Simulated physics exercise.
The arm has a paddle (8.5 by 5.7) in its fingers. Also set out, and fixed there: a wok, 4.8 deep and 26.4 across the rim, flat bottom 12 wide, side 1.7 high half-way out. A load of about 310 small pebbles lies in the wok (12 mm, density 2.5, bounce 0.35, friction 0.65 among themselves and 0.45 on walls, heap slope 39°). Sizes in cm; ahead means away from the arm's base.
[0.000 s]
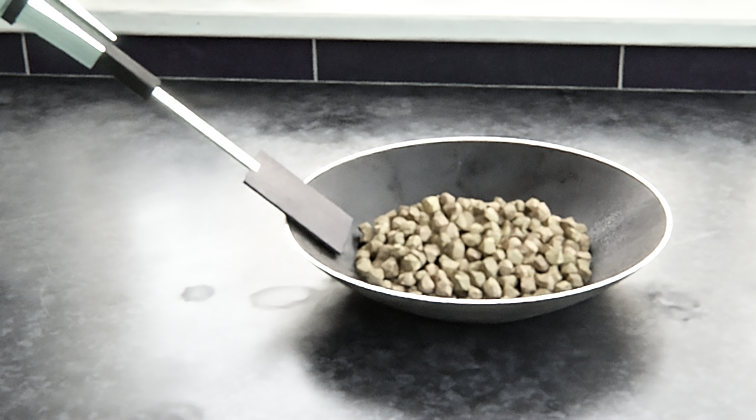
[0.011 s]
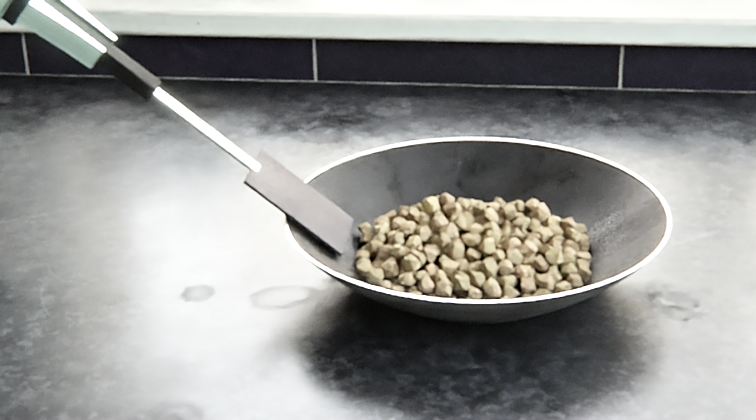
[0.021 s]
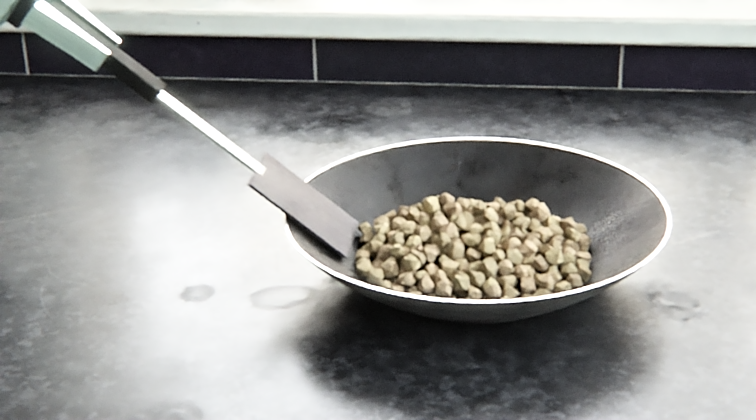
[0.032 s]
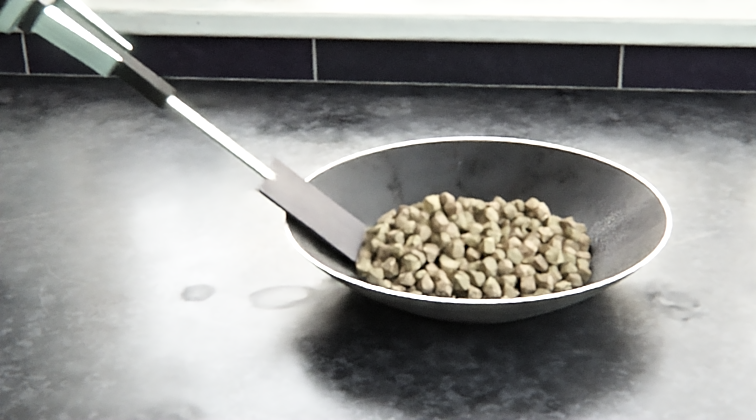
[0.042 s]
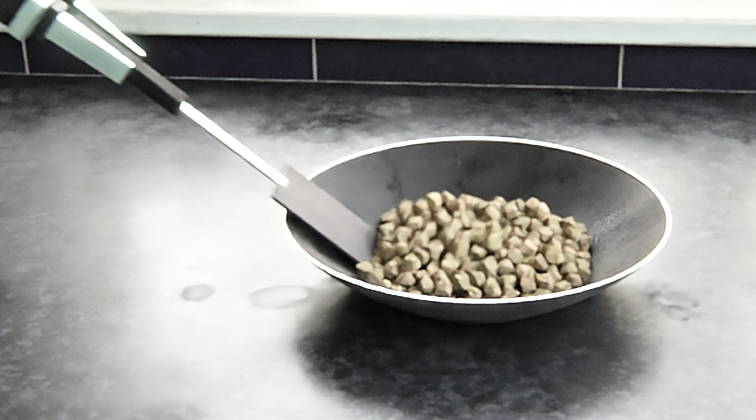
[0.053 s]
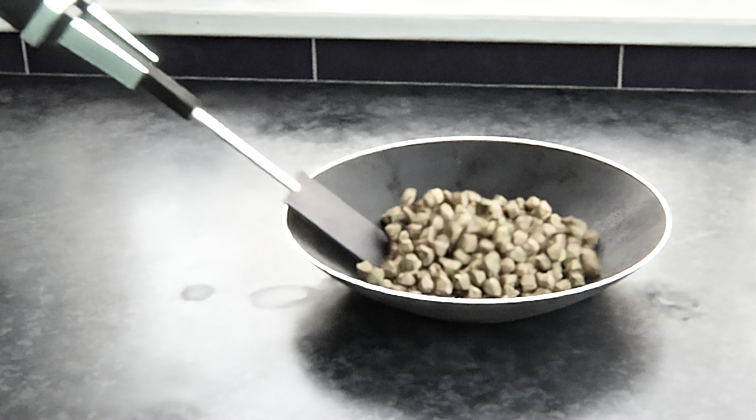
A robotic arm slides a flat paddle rightward into a heap of pebbles in a wok.
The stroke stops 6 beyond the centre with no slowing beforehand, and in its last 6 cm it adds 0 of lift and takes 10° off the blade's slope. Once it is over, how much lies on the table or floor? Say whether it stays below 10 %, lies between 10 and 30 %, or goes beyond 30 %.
It stays below 10 %.
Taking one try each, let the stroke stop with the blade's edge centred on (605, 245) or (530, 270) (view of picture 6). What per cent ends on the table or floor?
I'd say roughly 25 per cent, then roughly 5 per cent.
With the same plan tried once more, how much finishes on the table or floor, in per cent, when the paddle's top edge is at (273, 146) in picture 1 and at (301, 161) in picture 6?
It works out to about 5 %, more or less.
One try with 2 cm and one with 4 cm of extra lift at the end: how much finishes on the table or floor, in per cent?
About 5 and 5 per cent.
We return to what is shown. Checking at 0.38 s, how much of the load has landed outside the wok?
Around 5 percent.
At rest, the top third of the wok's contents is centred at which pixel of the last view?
Look near (604, 225).
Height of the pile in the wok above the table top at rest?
Roughly 6.0 cm.
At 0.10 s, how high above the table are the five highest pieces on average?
Somewhere near 6 cm, I'd say.
After 0.10 s, sloping 39°, highest piece 7 above the table; 312 in the wok.
After 0.15 s, sloping 35°, highest piece 8 above the table; 308 in the wok, 4 on the blade or in flight.
After 0.38 s, sloping 29°, highest piece 6 above the table; 294 in the wok, 18 on the table or floor.
After 1.43 s, sloping 29°, highest piece 6 above the table; 294 in the wok, 18 on the table or floor.
At rest, 294 in the wok, 18 on the table or floor. That is 6 % on the table or floor.
